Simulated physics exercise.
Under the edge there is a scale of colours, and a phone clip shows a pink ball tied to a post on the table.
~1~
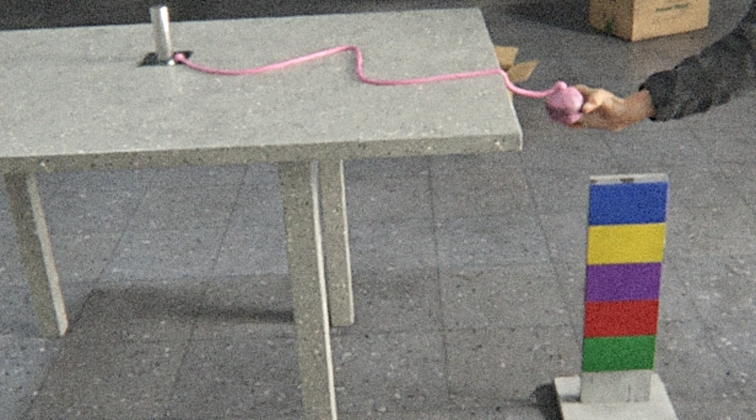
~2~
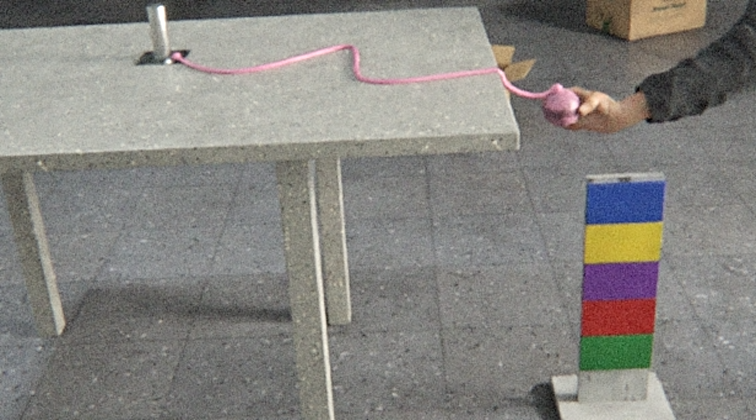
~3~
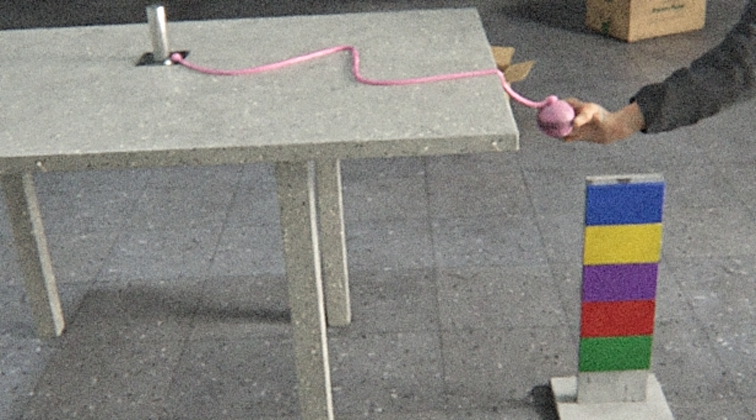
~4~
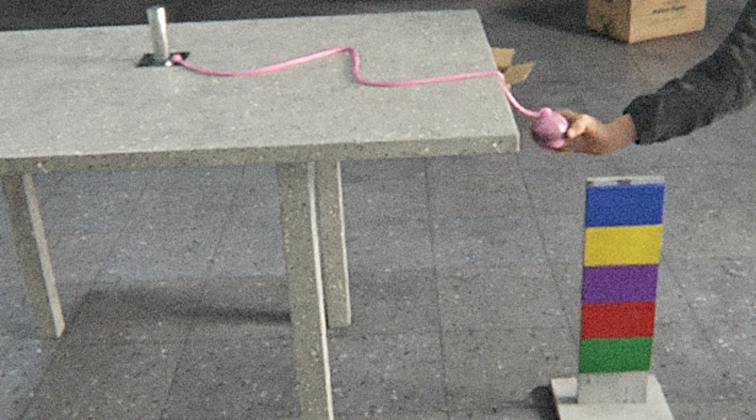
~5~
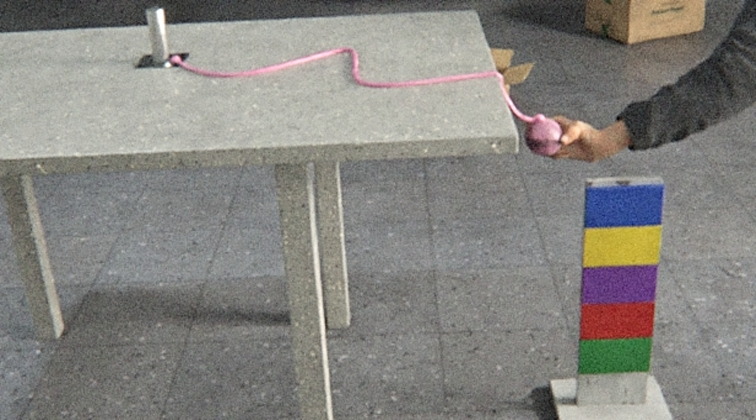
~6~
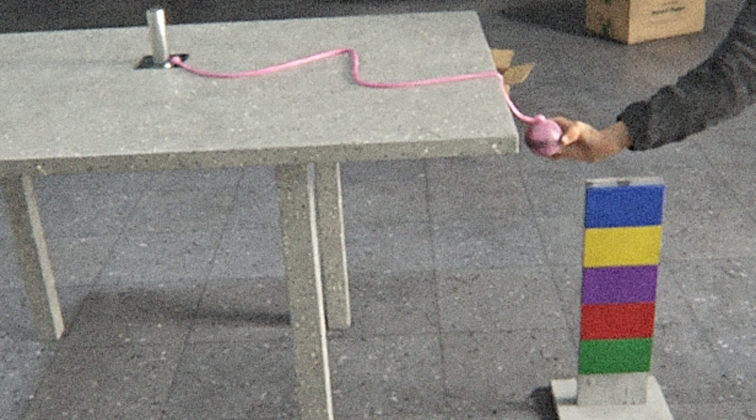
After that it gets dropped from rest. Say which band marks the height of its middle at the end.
The purple band marks it.
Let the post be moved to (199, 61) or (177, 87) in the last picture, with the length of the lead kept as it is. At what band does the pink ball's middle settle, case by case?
First try: Red; second try: Red.
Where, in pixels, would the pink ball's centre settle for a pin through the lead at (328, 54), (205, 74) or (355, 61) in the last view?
Going through the three tries, you get (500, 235), (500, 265) and (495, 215).
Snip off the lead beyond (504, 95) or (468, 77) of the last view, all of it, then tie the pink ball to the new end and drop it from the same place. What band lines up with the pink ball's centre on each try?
Taking them in turn, you'd get yellow, then blue.
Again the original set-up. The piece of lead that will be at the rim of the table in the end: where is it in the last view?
That would be the bit at (358, 81).
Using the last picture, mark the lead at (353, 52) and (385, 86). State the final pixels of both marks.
To (401, 63) for the first and to (495, 104) for the second.
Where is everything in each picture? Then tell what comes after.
In the first frame, pink ball (564, 106); blue (629, 205); yellow (626, 245); purple (624, 283); red (622, 320); green (619, 354).
In the second frame, pink ball (561, 108); lead through (199, 67) (282, 63) (355, 50) (361, 79) (458, 75).
In the third frame, pink ball (556, 119).
In the fourth frame, pink ball (549, 131); lead through (199, 69) (282, 66) (355, 52) (361, 81) (458, 77).
In the fifth frame, pink ball (543, 137).
In the sixth frame, pink ball (543, 138); lead through (198, 71) (281, 67) (354, 54) (360, 83) (457, 79).
A little later, ball near (529, 274); level with purple.
Next, ball near (470, 270); level with purple.
Later still, ball near (508, 283); level with purple.
When it is over, ball near (496, 279); level with purple. The purple one.
